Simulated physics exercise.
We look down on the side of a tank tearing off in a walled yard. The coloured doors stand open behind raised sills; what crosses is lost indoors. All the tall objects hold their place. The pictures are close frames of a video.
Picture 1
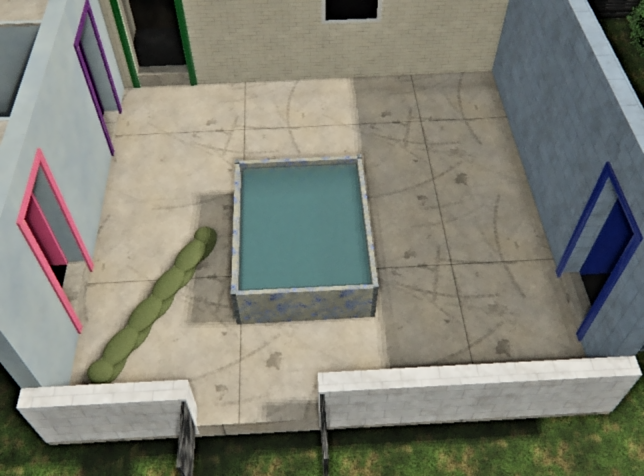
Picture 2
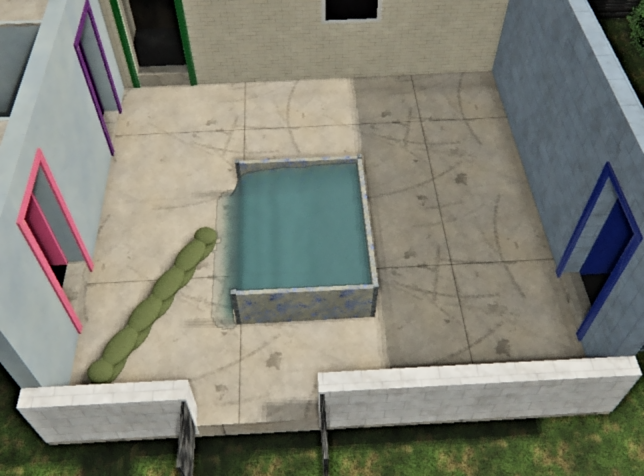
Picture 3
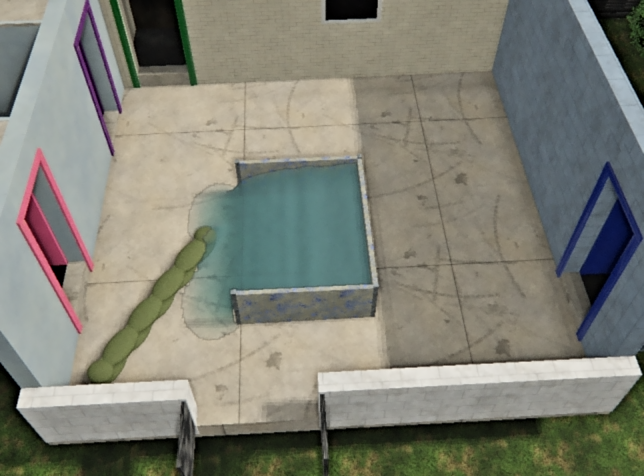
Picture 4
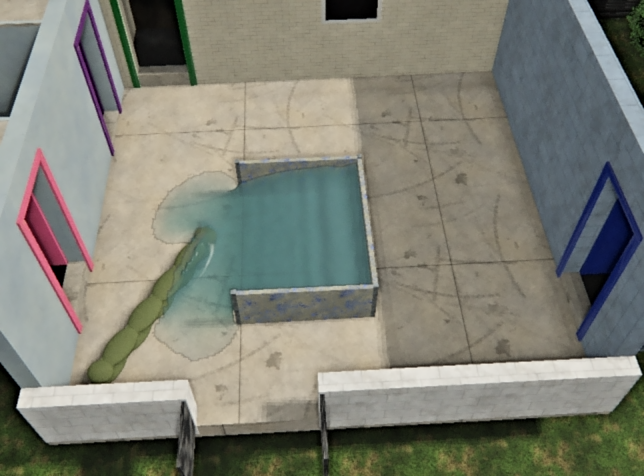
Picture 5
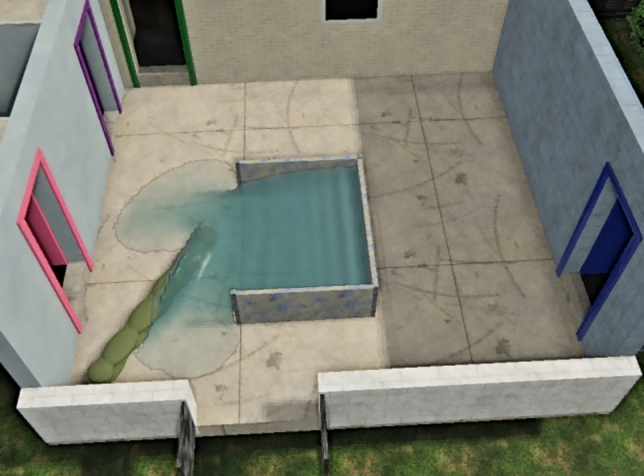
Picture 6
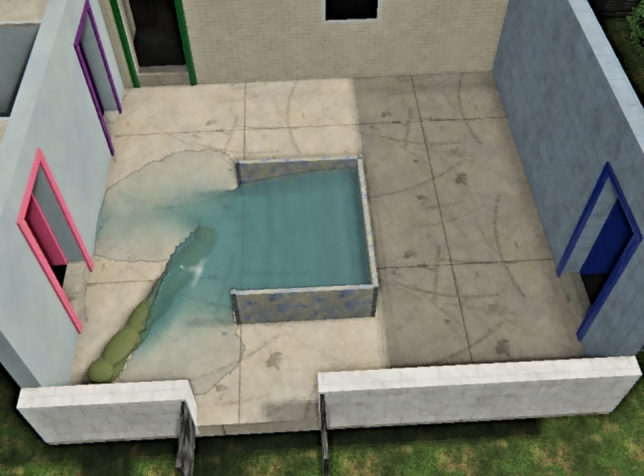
Water poured from the open left side of a raised tank in a walled yard, spread across the paving on both sides of a lumpy green barrier, and washed over much of it.
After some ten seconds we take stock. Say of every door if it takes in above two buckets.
The green door stays under that; the blue door stays under that; the purple door takes more than that; the pink door stays under that.
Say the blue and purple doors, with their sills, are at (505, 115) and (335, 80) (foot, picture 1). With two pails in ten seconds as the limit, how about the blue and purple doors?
Then: Blue door is under, purple door keeps below it.
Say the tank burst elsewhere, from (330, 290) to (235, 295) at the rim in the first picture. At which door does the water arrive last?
The green door.
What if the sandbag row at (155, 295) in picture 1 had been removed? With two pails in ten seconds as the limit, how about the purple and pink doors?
My reading: The purple door lets more in, the pink door lets more in.
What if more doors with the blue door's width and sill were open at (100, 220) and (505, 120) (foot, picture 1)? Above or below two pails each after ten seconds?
In that order: Passes that mark, takes less.
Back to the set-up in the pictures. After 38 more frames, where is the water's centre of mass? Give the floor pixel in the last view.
At about (240, 208).
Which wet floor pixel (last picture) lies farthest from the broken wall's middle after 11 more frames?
At about (125, 90).
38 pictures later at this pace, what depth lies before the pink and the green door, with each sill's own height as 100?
About 30 and 60 per cent.
A moment on, water covers 25 % of the floor; the green door not reached, the blue door not reached, the purple door wet at the sill, nothing in, the pink door wet at the sill, nothing in.
Next, water covers 35 % of the floor; the green door wet at the sill, nothing in, the blue door not reached, the purple door under two buckets in, the pink door wet at the sill, nothing in.
Then, water covers 45 % of the floor; the green door under two buckets in, the blue door not reached, the purple door under two buckets in, the pink door under two buckets in.
Later, water covers 75 % of the floor; the green door under two buckets in, the blue door wet at the sill, nothing in, the purple door over two buckets in, the pink door under two buckets in.
In the end, water covers 95 % of the floor; the green door under two buckets in, the blue door wet at the sill, nothing in, the purple door over two buckets in, the pink door under two buckets in.
